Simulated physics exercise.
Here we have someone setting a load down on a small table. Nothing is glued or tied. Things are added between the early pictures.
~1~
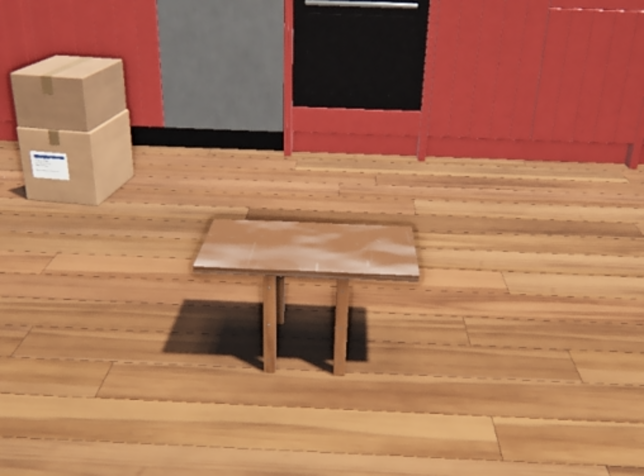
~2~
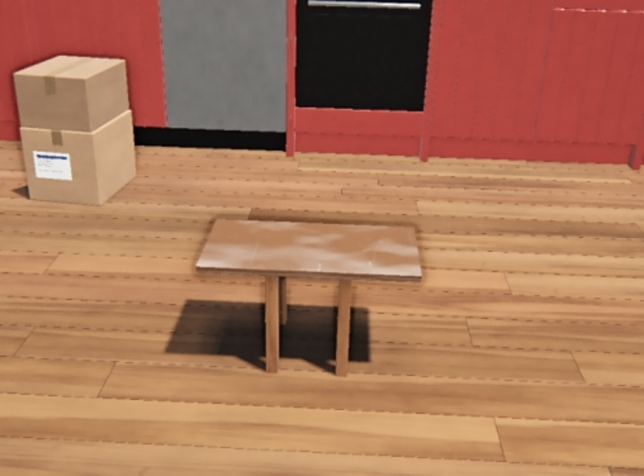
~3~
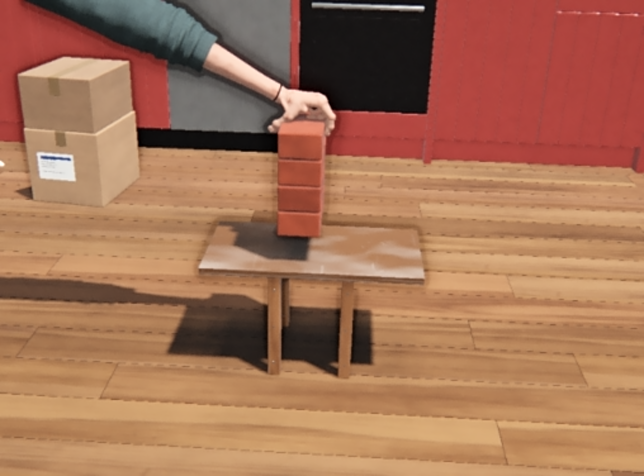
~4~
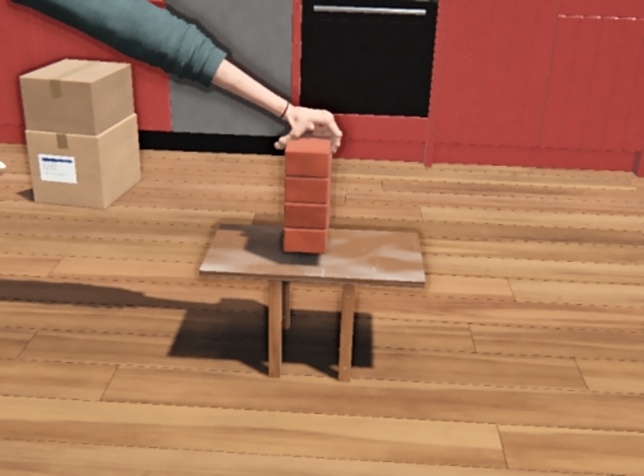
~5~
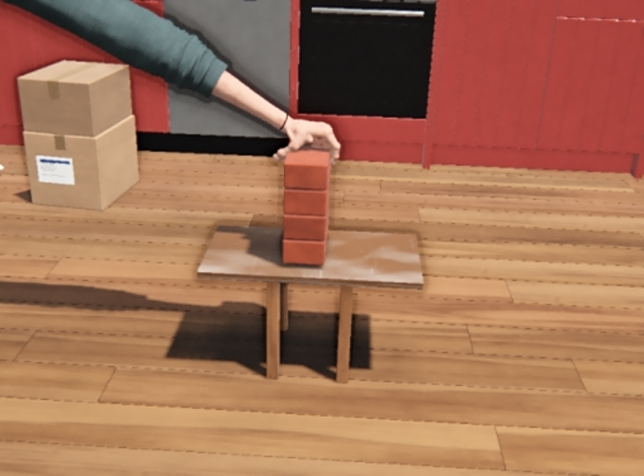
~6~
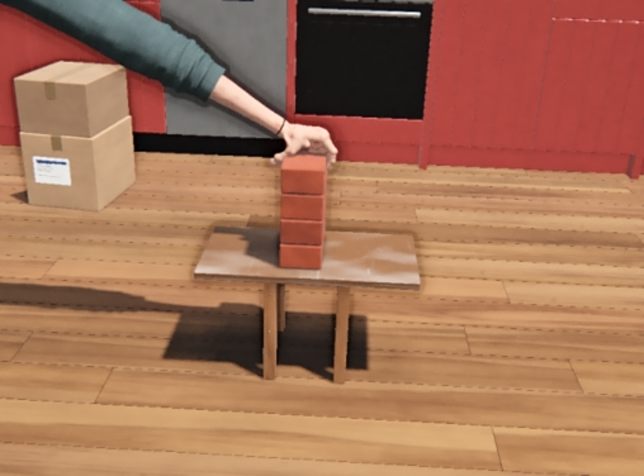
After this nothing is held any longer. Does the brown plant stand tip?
The brown plant stand stays flat on its feet.
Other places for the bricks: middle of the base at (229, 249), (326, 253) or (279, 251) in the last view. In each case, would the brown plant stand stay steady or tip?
In that order, it tilts up; holds firm; stays flat on its feet.
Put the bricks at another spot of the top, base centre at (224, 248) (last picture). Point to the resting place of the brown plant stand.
About (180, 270).
Then, 0.30 s on from there, brown plant stand at rest near (310, 256).
In the end, the brown plant stand keeps steady, near (310, 256).
